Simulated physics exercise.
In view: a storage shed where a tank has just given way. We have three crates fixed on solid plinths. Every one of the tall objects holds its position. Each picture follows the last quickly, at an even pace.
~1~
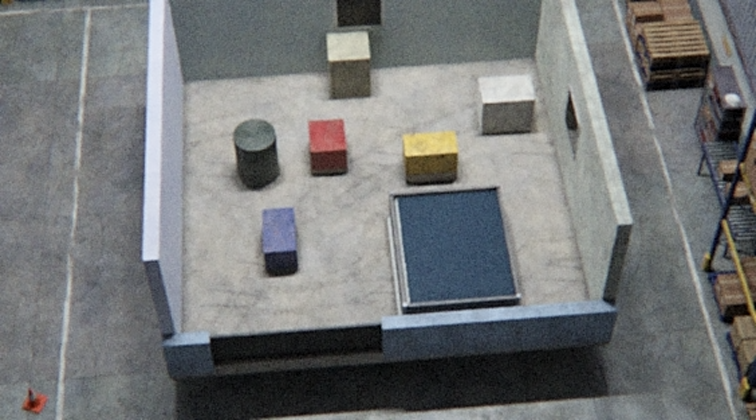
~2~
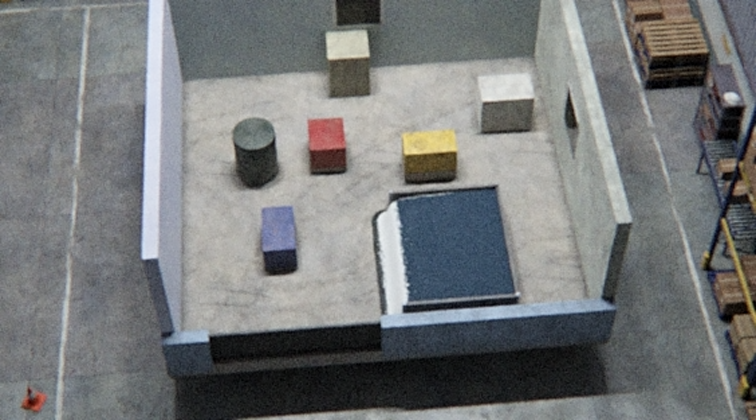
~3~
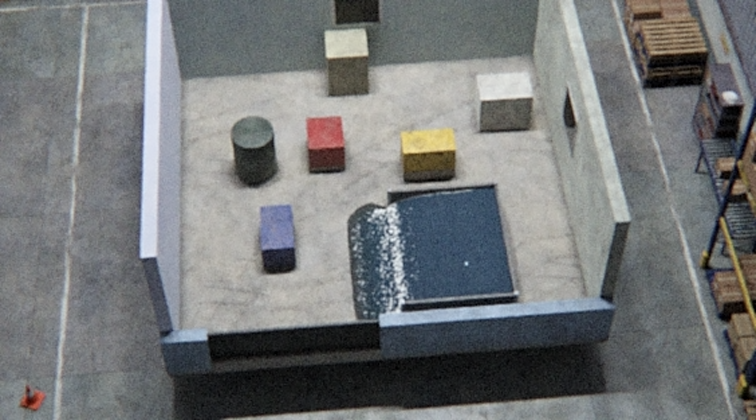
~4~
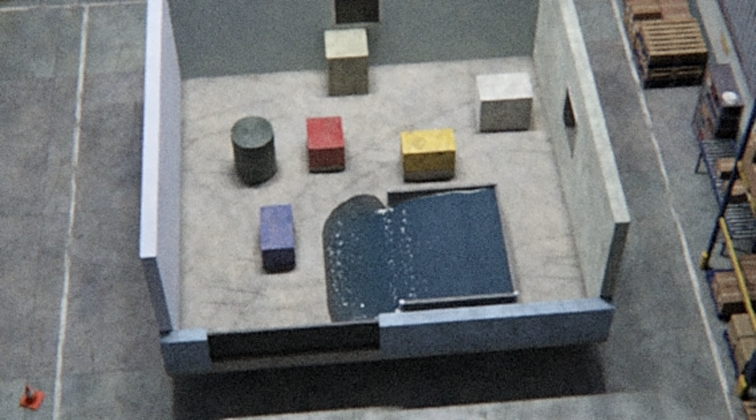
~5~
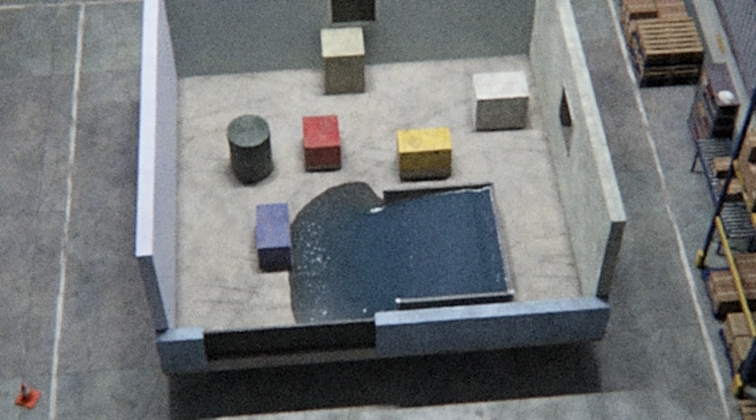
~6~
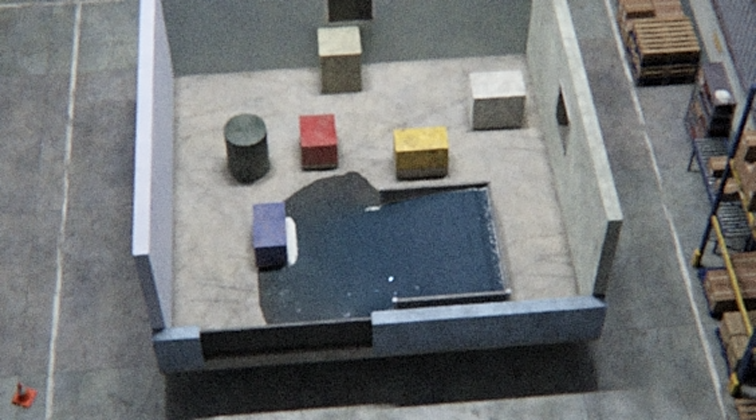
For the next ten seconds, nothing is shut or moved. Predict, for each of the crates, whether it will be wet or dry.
One by one: The yellow crate is spared. The blue crate is hit by the water. The red crate is hit by the water.
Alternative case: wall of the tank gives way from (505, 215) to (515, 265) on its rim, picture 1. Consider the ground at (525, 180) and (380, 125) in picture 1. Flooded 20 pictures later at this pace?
One after the other: Covered, wet.
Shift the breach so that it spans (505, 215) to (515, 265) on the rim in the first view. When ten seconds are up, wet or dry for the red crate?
I'd say the red crate is untouched.
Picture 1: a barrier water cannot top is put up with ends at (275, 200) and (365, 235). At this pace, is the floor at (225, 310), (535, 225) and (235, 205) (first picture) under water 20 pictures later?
The first point comes out inundated, the next unwetted, the last inundated.
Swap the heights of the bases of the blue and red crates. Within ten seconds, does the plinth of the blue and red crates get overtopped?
After the trade the blue crate is inundated, and the red crate is inundated.
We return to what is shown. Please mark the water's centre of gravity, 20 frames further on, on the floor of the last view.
The water centres close to (291, 249).
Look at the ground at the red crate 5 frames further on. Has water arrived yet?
Red: Wet.
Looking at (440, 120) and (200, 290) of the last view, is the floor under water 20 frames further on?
In order: Waterless and submerged.
A moment on, water covers 30 % of the floor; the yellow crate not reached, the blue crate water round its plinth, the red crate water round its plinth.
Next, water covers 35 % of the floor; the yellow crate not reached, the blue crate water round its plinth, the red crate water round its plinth.
Then, water covers 55 % of the floor; the yellow crate water round its plinth, the blue crate water round its plinth, the red crate water round its plinth.
Later, water covers 70 % of the floor; the yellow crate water round its plinth, the blue crate water round its plinth, the red crate water round its plinth.
In the end, water covers 95 % of the floor; the yellow crate stayed above the water, the blue crate was topped, the red crate was topped.
